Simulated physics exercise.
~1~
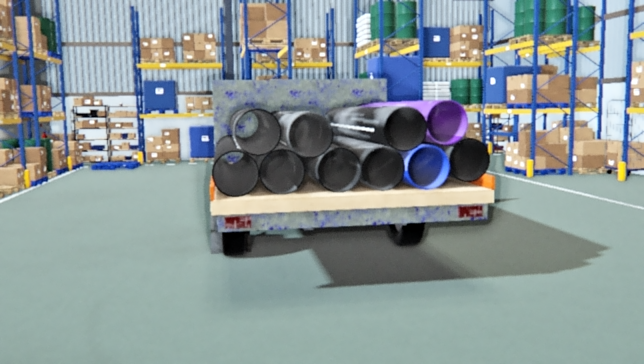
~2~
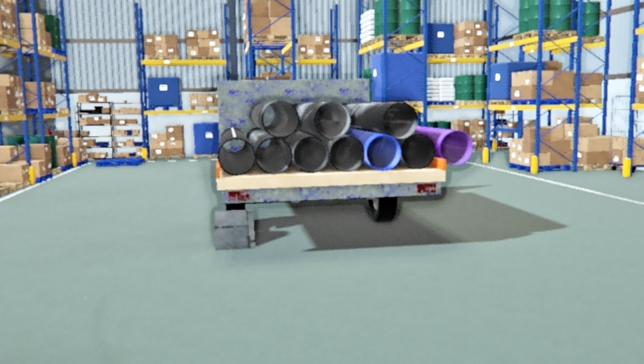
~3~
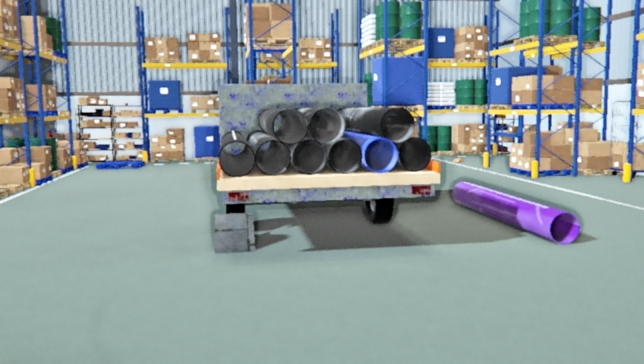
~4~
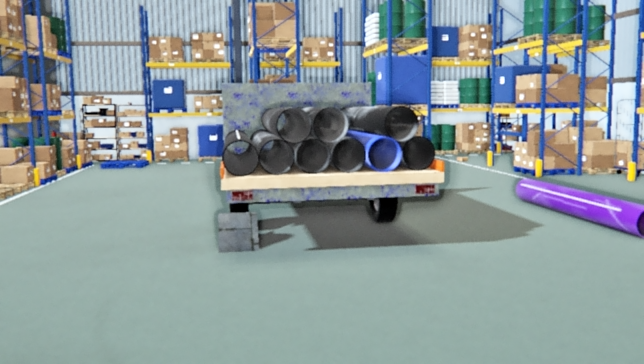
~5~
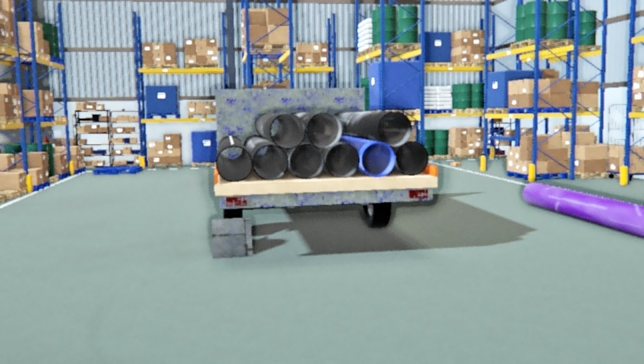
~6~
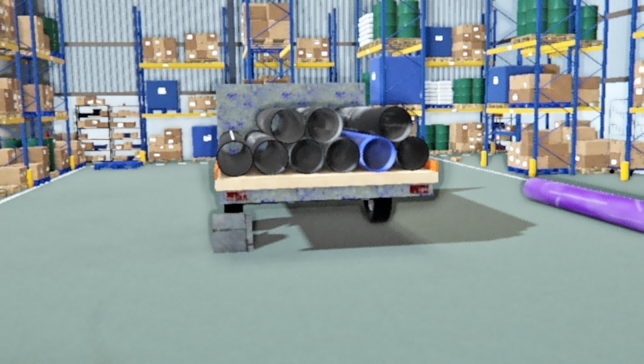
In a warehouse lined with stacked shelves, a flat trailer loaded with black pipes, a blue one and a purple one tilts and settles; the purple pipe drops off the right side and rolls away to rest on the floor, while the blue pipe stays aboard.
